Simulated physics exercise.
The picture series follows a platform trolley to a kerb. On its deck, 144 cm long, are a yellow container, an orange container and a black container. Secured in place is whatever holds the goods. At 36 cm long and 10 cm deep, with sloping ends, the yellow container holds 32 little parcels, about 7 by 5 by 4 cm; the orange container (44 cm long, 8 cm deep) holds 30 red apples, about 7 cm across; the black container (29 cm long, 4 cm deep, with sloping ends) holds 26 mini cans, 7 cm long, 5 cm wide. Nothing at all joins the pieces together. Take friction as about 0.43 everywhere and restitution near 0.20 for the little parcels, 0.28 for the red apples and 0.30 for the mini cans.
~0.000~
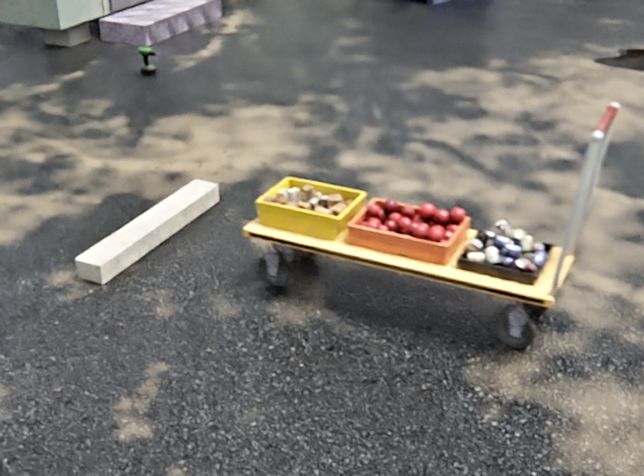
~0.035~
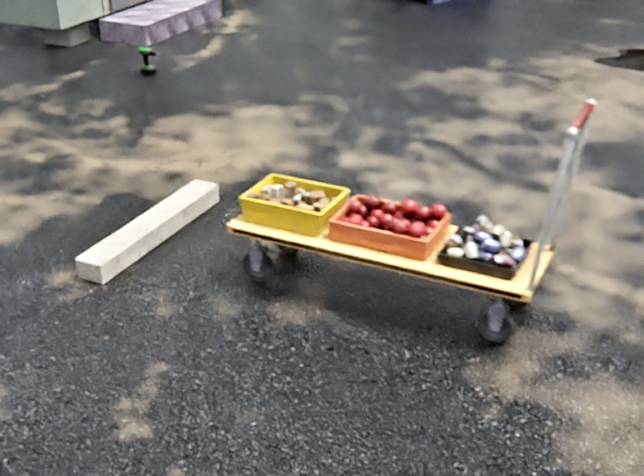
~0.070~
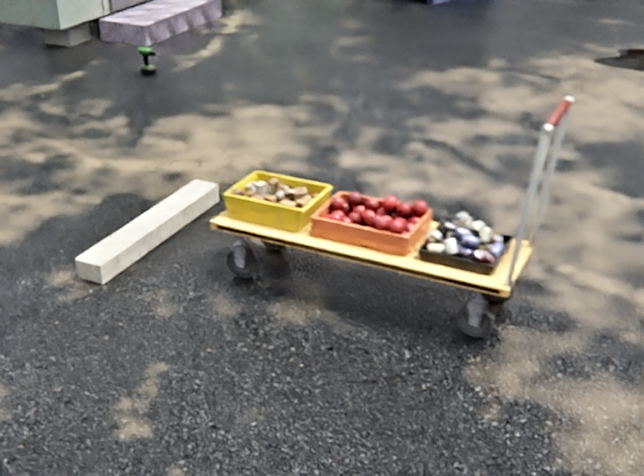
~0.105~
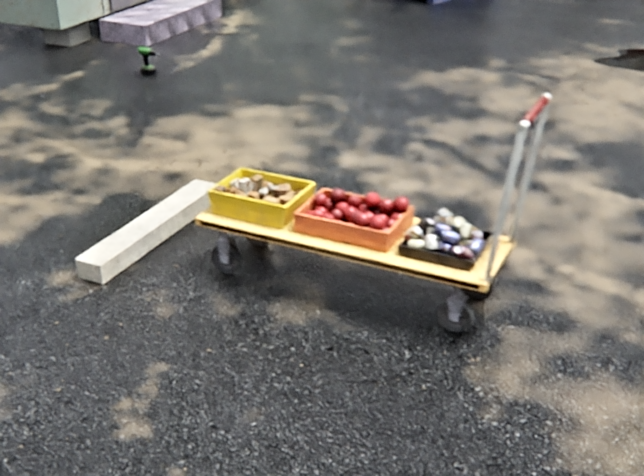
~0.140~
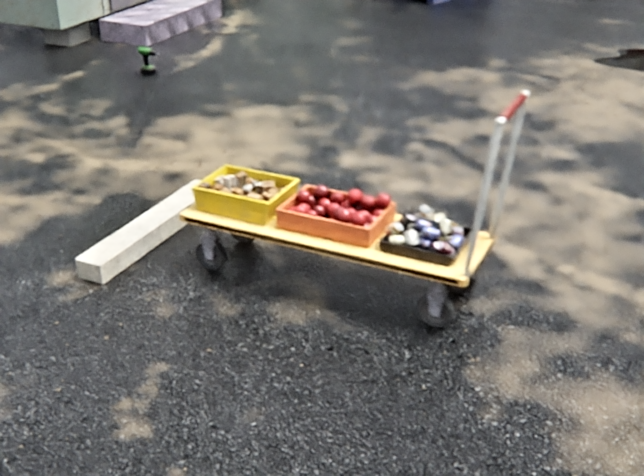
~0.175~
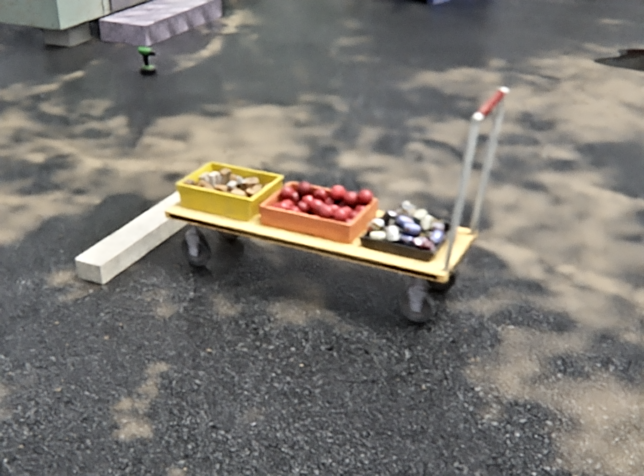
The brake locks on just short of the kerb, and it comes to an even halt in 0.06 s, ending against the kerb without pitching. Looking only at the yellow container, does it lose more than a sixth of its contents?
No. Escapees number beneath one in six.
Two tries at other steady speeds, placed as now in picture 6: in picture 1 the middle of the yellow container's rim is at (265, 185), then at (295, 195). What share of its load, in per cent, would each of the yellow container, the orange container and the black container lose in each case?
Try by try, the yellow container would lose 0 then 0 per cent, the orange container 0 then 10 per cent, and the black container 10 then 40 per cent.
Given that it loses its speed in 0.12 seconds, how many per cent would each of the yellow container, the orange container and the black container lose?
With that change, yellow container 0 per cent, orange container 10 per cent, black container 40 per cent.
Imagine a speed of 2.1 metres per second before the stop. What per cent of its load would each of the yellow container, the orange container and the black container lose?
Yellow container 0 %, orange container 10 %, black container 30 %.
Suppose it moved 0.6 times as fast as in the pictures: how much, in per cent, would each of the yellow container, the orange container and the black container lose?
In that case yellow container 0, orange container 0, black container 20 per cent.
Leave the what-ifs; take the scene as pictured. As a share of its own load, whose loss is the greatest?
The black container is the one.
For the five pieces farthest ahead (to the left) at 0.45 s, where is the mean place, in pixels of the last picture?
They'd be centred about (159, 173) in the last picture.
After 0.23 s, it begins to slow.
After 0.33 s, the yellow container has all 32, the orange container has all 30 and the black container is down by 3 of 26.
After 0.45 s, the yellow container is down by 1 of 32, the orange container is down by 2 of 30 and the black container is down by 9 of 26.
After 0.68 s, the yellow container is down by 1 of 32, the orange container is down by 4 of 30 and the black container is down by 10 of 26.
When it is over (at 1.18 s), the yellow container is down by 1 of 32, the orange container is down by 4 of 30 and the black container is down by 11 of 26. Asked share, 1 of 32, 3 per cent.
